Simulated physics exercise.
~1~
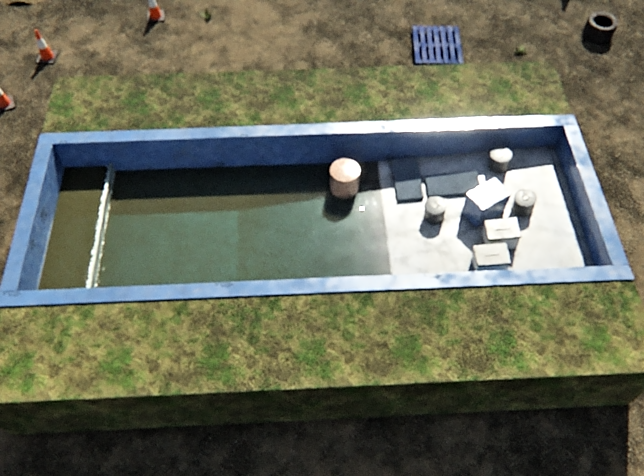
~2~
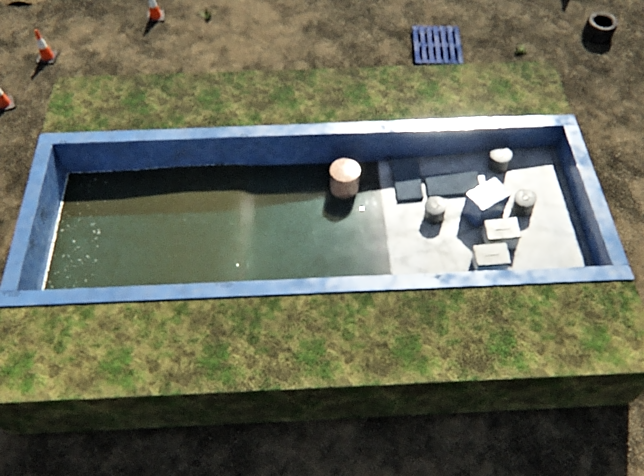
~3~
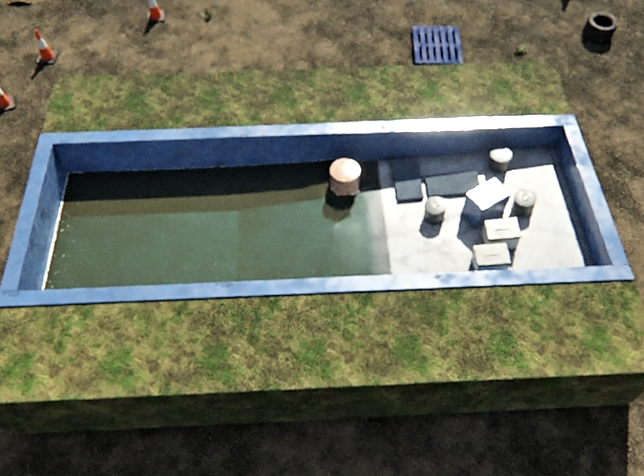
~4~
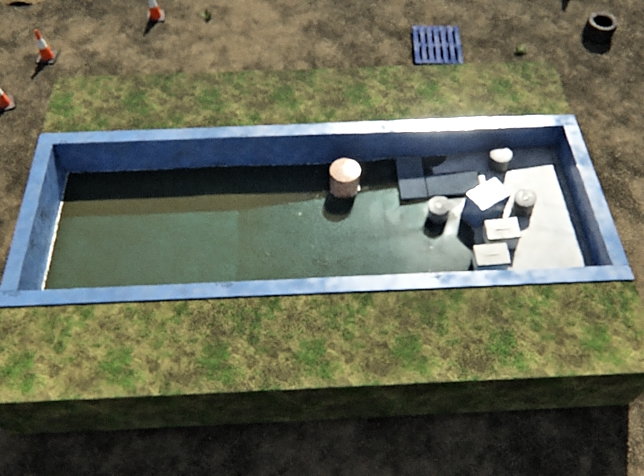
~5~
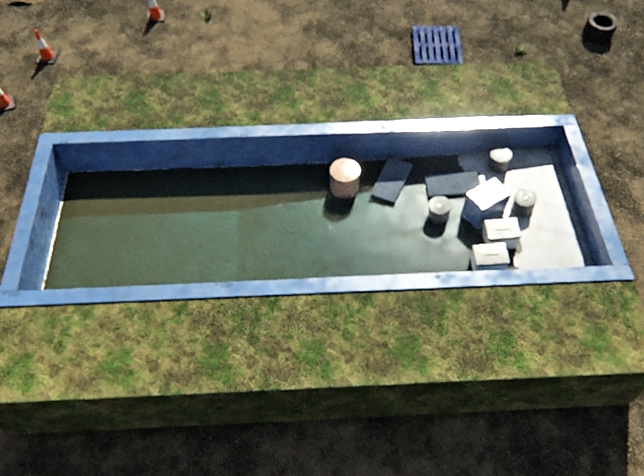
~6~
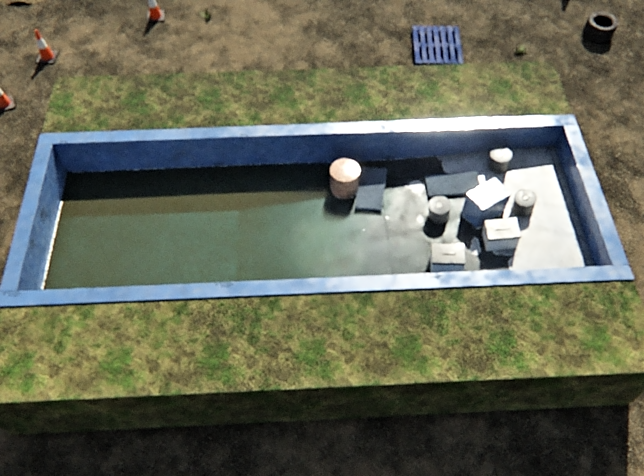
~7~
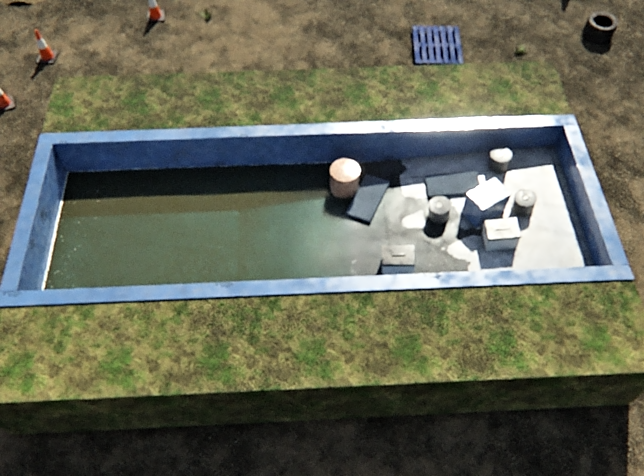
A long blue-walled basin of murky green water lies on a patchy grass bank, seen from above by a still camera, with orange and white cones, a blue pallet and a tyre on the dirt beyond. Pale and dark boxes and drums sit on the dry whitish slope at right, near a pinkish drum at the water's edge. A white-edged barrier at the left end disappears, and the water spreads up the slope among the objects. A dark slab and a pale box shift left. Finally the water draws back, leaving wet patches, both resting farther left.
